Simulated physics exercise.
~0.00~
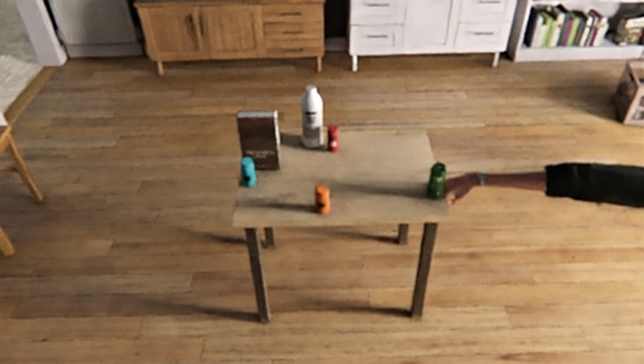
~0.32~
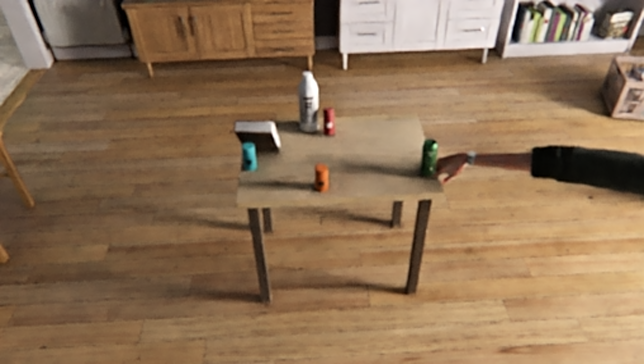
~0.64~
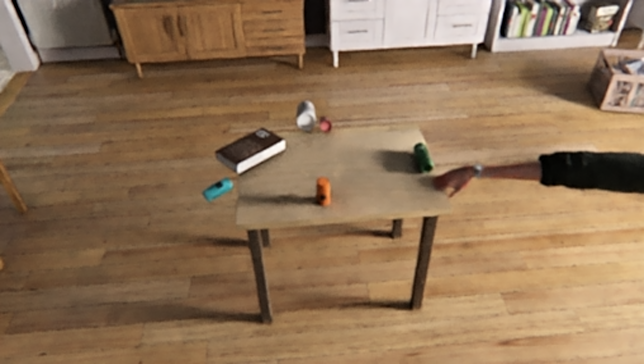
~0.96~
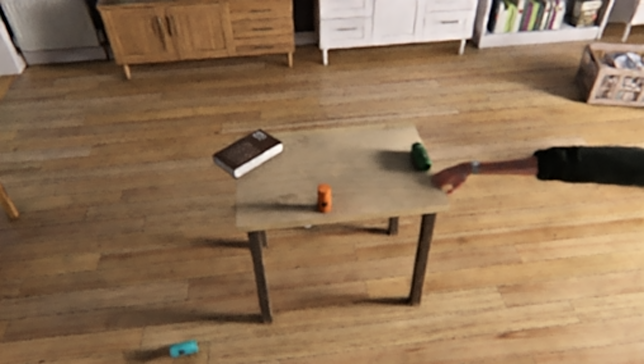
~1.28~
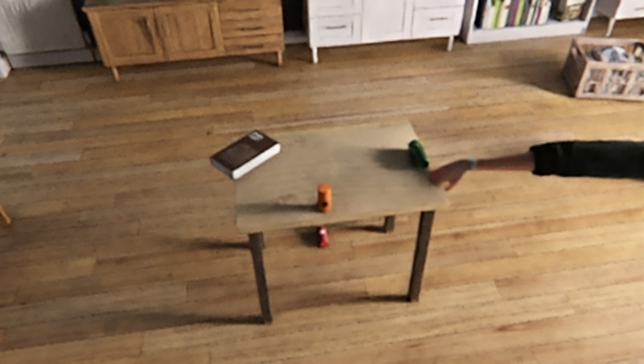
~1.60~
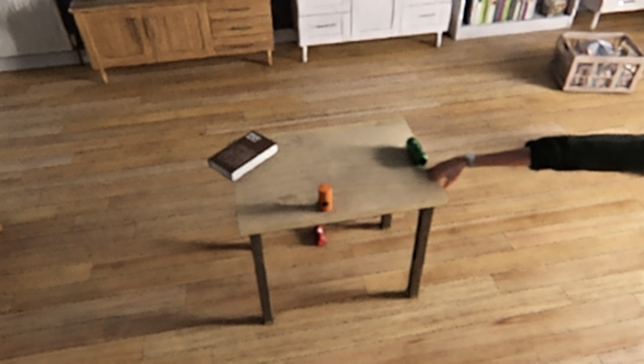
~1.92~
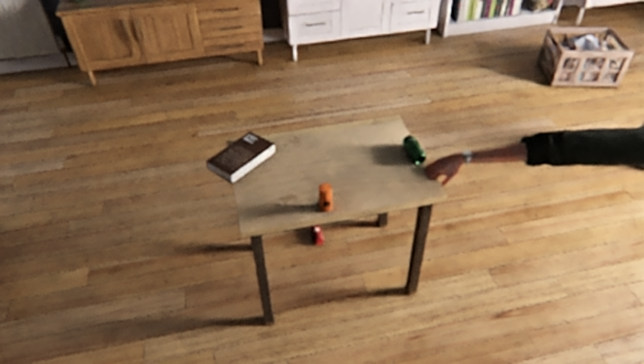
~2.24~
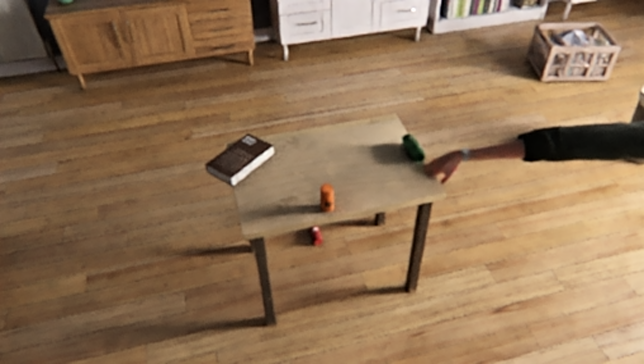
The footage shows a hand at the edge of a light work table as the book, bottle, green can and two shakers topple; the bottle, turquoise shaker and red shaker go off the table, while the book and can lie flat and the orange shaker stays upright.
